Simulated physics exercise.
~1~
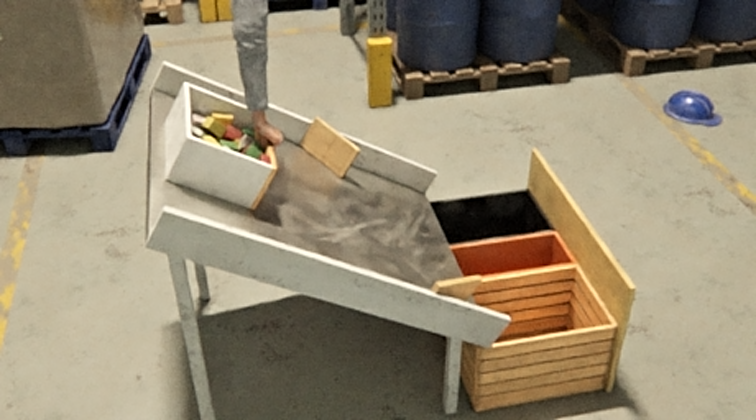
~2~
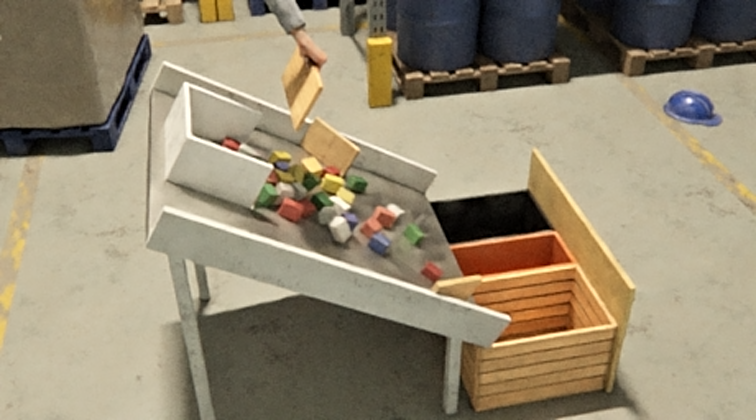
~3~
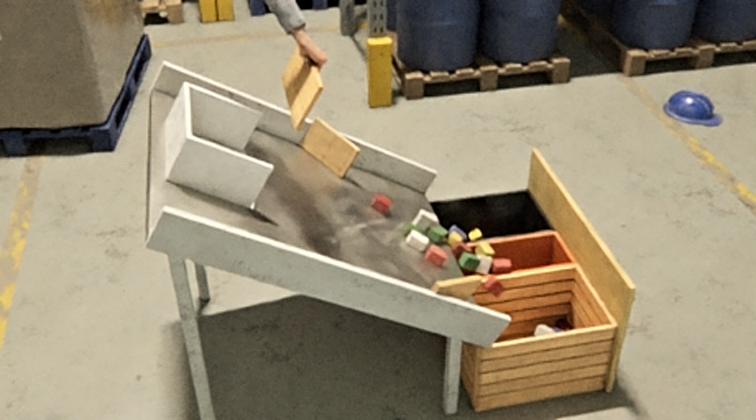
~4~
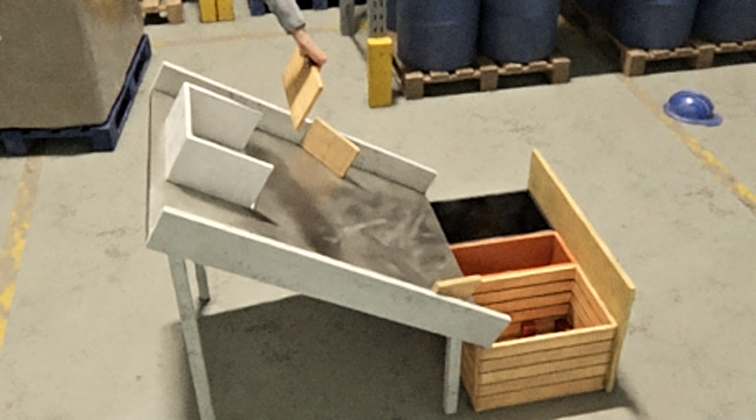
In a warehouse with a concrete floor, seen from above, a sloping grey chute table with white sides stands before blue barrels on pallets. A white pen at its upper left holds colourful toy bricks, with an angled wooden board farther down and a black tub, orange bin and wooden bin side by side at the lower right. A hand at the pen lifts a wooden gate up and to the right. The bricks spill out, tumble down the slope and drop over the edge into the catchers. Finally, the pen and slope are empty, and the hand still holds the gate aloft.
